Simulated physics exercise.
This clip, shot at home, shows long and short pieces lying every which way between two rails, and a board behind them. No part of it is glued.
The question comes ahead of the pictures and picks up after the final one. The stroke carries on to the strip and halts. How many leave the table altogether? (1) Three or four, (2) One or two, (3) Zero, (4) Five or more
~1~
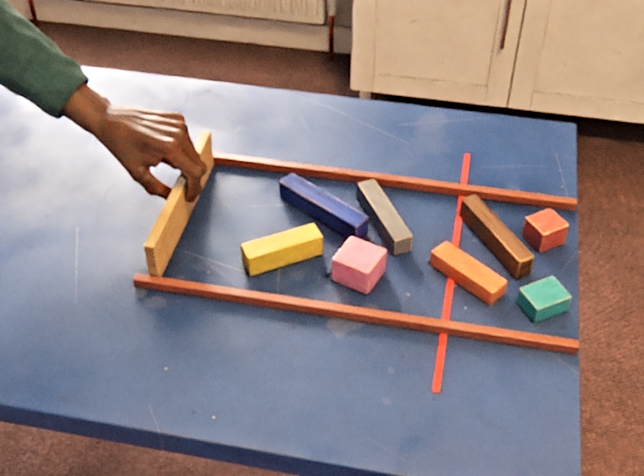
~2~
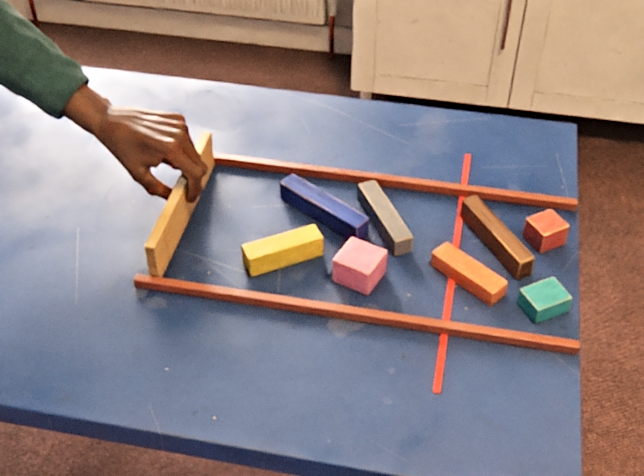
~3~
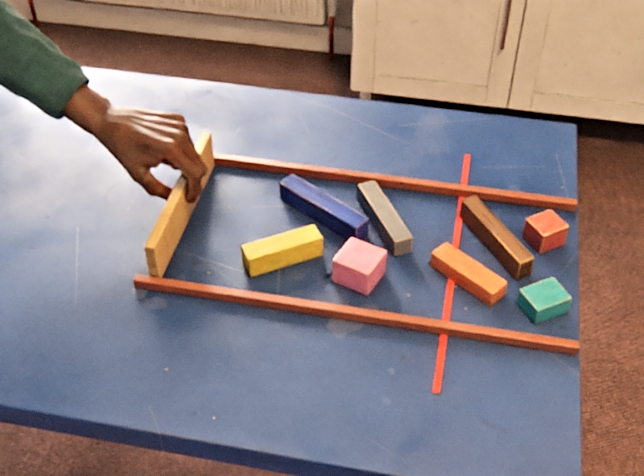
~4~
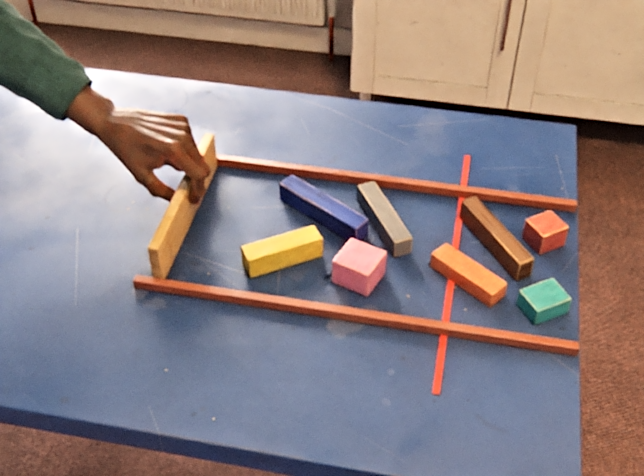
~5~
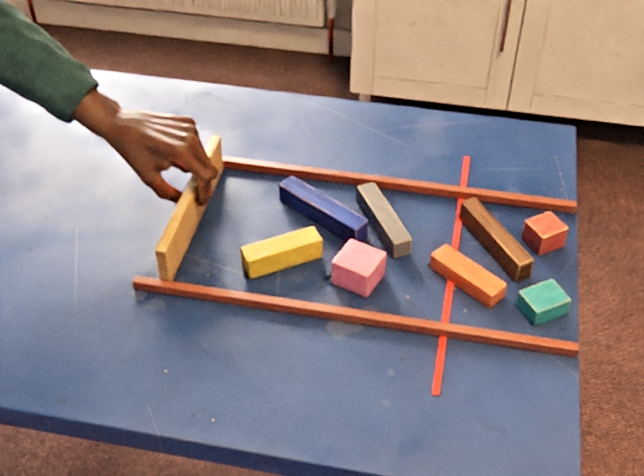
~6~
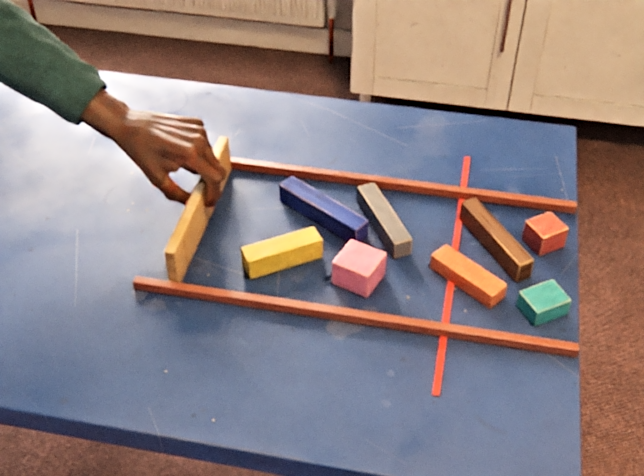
(3) Zero.
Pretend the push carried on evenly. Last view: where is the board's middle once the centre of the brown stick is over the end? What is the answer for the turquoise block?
(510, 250) and then (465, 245), give or take.
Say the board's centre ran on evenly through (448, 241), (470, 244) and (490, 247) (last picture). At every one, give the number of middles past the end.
Past the end: 0, 1 and 2.
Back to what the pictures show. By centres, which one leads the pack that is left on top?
Looking at the middles, it's the turquoise block.
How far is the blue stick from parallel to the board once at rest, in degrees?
The angle comes out near 20 degrees.
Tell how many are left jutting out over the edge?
So the number is 1.
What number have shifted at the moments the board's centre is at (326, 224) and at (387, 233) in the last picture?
Tally: 4; 5.
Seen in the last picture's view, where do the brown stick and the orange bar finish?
The brown stick ends at (527, 237) and the orange bar at (529, 289).
A little later, none off yet; turquoise block at rest near (543, 303); red block at rest near (545, 234); brown stick at rest near (495, 239).
Next, none off yet; turquoise block at rest near (543, 303); red block at rest near (545, 234); brown stick moving near (500, 238).
When it is over, the number that fall off is zero.
